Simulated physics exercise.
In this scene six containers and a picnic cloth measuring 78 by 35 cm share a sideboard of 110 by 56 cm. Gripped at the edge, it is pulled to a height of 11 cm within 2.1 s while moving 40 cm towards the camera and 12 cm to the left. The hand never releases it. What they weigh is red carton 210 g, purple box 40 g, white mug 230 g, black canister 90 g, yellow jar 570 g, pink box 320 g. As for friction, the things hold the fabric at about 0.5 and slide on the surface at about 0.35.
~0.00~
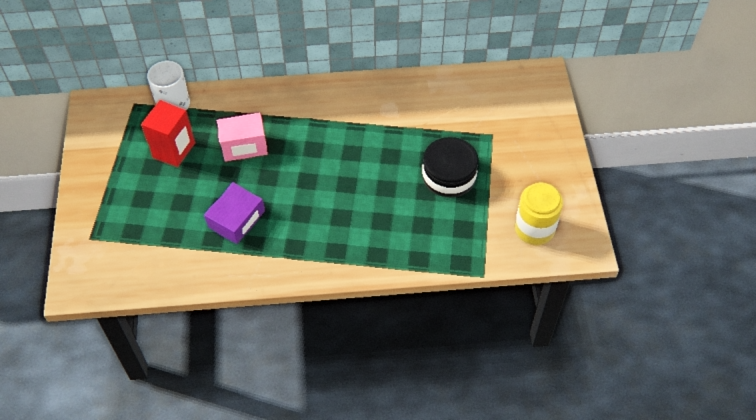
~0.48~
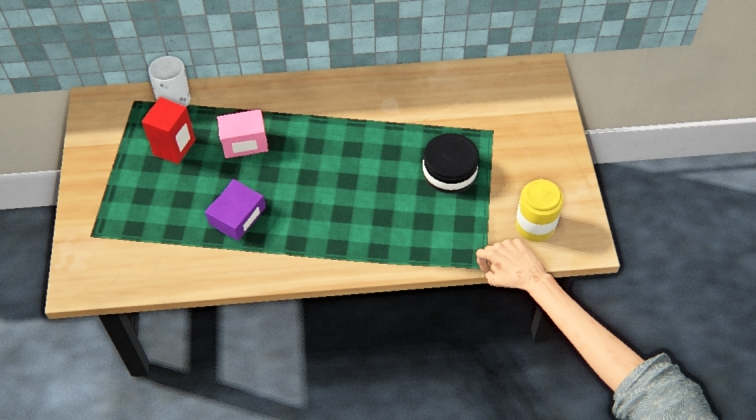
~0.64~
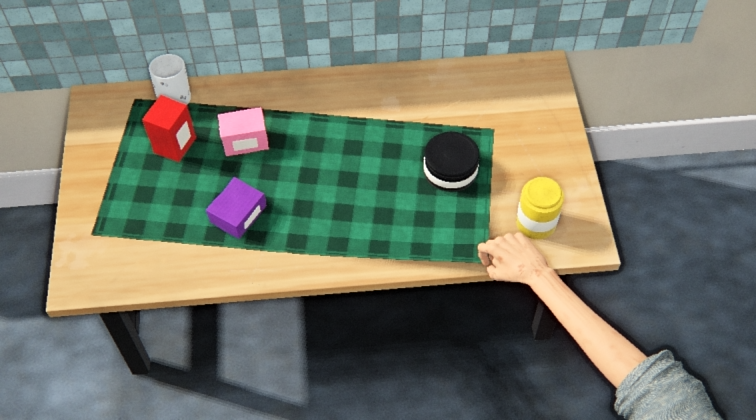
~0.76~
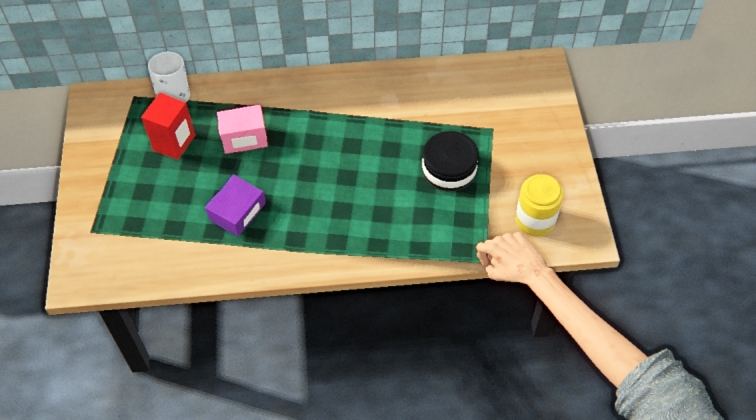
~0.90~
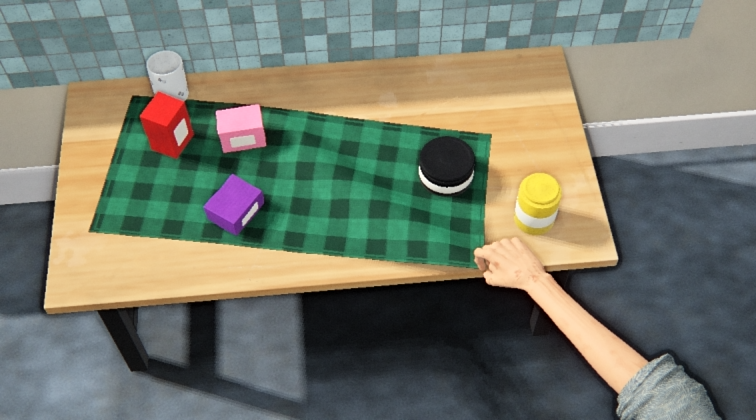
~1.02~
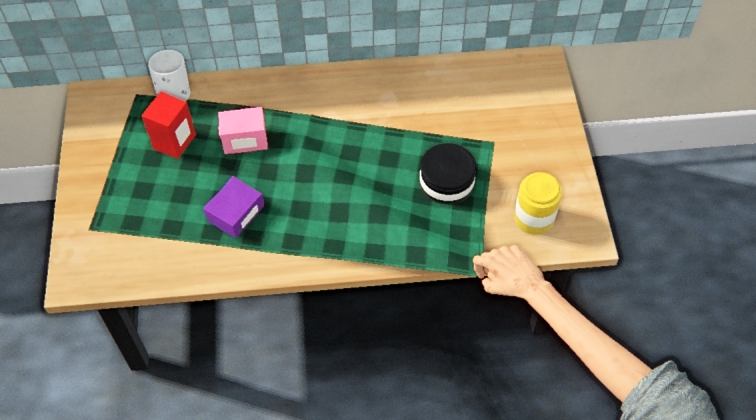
A hand grips the green checked cloth's corner and shifts it slightly on the table.
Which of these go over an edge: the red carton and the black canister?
Outcome: Looks like the red carton is fine up there, looks like the black canister is done for.
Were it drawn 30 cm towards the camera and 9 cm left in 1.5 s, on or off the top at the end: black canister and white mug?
So the black canister comes down, and the white mug does not fall.
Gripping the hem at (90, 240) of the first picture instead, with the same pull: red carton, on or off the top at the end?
After the pull, the red carton comes off.
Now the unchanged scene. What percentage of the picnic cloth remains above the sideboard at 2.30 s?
About 50 per cent.
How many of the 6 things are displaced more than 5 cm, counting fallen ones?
I make it 5.
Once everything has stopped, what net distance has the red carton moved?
About: Red carton 25 cm.
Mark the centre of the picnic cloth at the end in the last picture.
(335, 293), roughly.
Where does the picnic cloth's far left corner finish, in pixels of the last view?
That corner settles near pixel (234, 141) in the last view.
After 1.4 s, 90 % of the picnic cloth is still over the top; black canister 15 cm off its start, red carton 5 cm off its start, pink box 7 cm off its start.
After 1.9 s, 70 % of the picnic cloth is still over the top; black canister 30 cm off its start, red carton 12 cm off its start, pink box 17 cm off its start.
After 2.3 s, 50 % of the picnic cloth is still over the top; black canister over the edge, red carton 19 cm off its start at (226, 160), pink box 25 cm off its start at (299, 205).
After 2.7 s, 45 % of the picnic cloth is still over the top; black canister over the edge, red carton 22 cm off its start, pink box 29 cm off its start.
After 4.3 s, 45 % of the picnic cloth is still over the top; black canister over the edge, red carton 23 cm off its start at (236, 173), pink box 29 cm off its start at (308, 221), purple box 23 cm off its start at (256, 303).
